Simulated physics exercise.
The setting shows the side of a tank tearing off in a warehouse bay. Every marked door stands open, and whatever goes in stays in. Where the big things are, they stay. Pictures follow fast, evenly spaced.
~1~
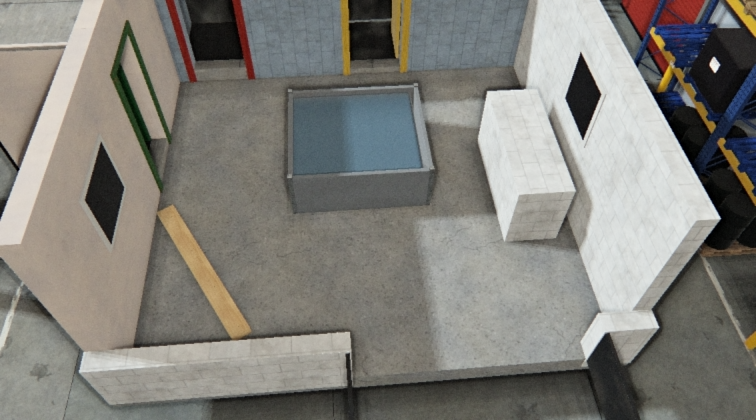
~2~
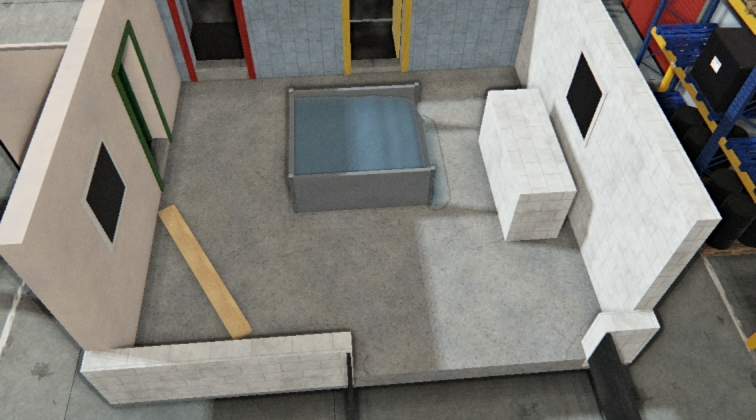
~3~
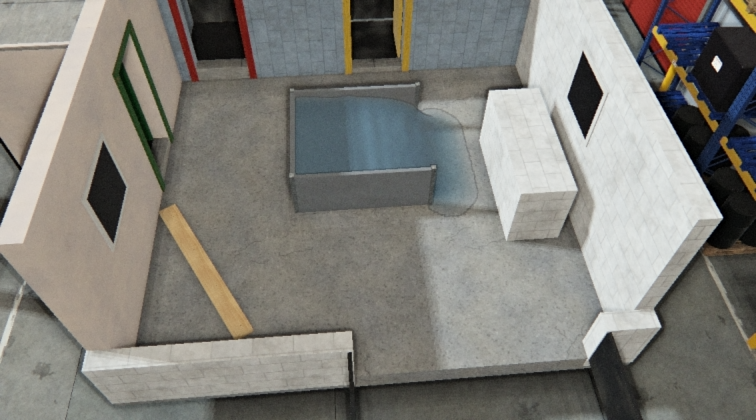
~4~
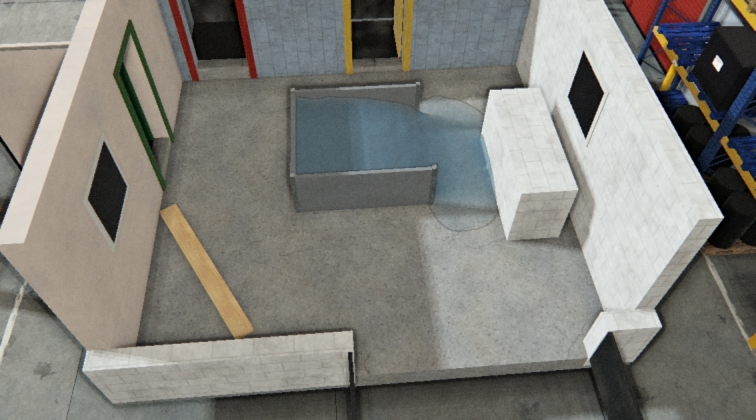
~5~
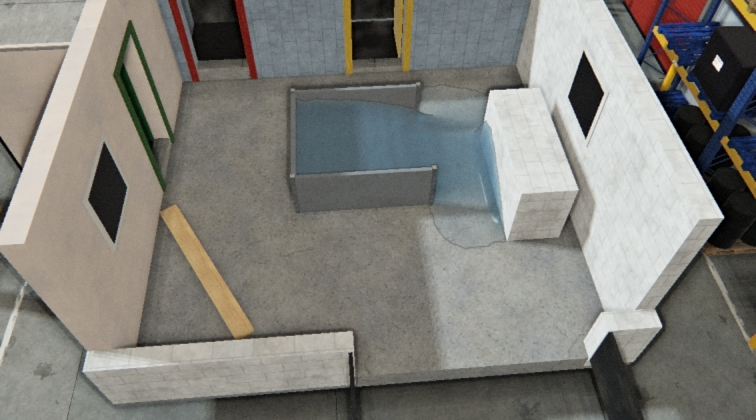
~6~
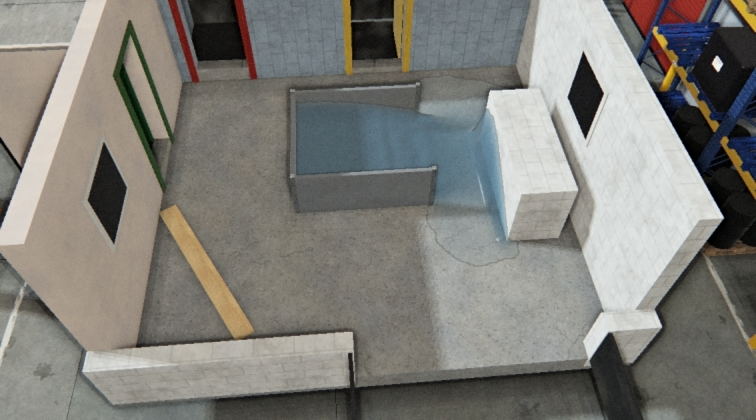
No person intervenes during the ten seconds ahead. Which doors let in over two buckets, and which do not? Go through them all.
Outcome: Green door: Does not overshoot. Red door: Does not overshoot. Yellow door: Does not overshoot.
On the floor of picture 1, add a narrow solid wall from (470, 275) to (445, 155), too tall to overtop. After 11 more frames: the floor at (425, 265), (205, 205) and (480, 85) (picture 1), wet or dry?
The first is inundated, the second still bare and the third inundated.
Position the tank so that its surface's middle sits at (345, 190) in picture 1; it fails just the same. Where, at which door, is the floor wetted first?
The yellow-painted one is the first one.
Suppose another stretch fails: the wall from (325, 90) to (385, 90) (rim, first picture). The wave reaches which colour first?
I'd say the one in yellow.
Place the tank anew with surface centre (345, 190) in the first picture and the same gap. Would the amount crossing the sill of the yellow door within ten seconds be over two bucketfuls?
Yellow: Tops the threshold.
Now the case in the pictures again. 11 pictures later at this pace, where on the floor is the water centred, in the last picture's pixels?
Near pixel (445, 152).
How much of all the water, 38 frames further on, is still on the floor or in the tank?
My reckoning gives about 72 %.
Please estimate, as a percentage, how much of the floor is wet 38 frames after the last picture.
Around 75 percent of it.
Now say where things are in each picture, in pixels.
The first picture shows still water in the tank at (357, 132).
In the second picture, the front is at a hidden place, out from the gap at (420, 151).
In the third picture, water pours out at (421, 151) and has run to (442, 114).
In the fourth picture, water pours out at (421, 152) and has run to (461, 105).
In the fifth picture, water pours out at (421, 153) and has run to a hidden place.
In the sixth picture, water pours out at (421, 153) and has run to a hidden place.
A moment on, water covers 25 % of the floor; the green door not reached, the red door not reached, the yellow door not reached.
Next, water covers 40 % of the floor; the green door not reached, the red door not reached, the yellow door wet at the sill, nothing in.
Then, water covers 60 % of the floor; the green door not reached, the red door wet at the sill, nothing in, the yellow door wet at the sill, nothing in.
Later, water covers 75 % of the floor; the green door wet at the sill, nothing in, the red door wet at the sill, nothing in, the yellow door wet at the sill, nothing in.
In the end, water covers 95 % of the floor; the green door wet at the sill, nothing in, the red door wet at the sill, nothing in, the yellow door wet at the sill, nothing in.
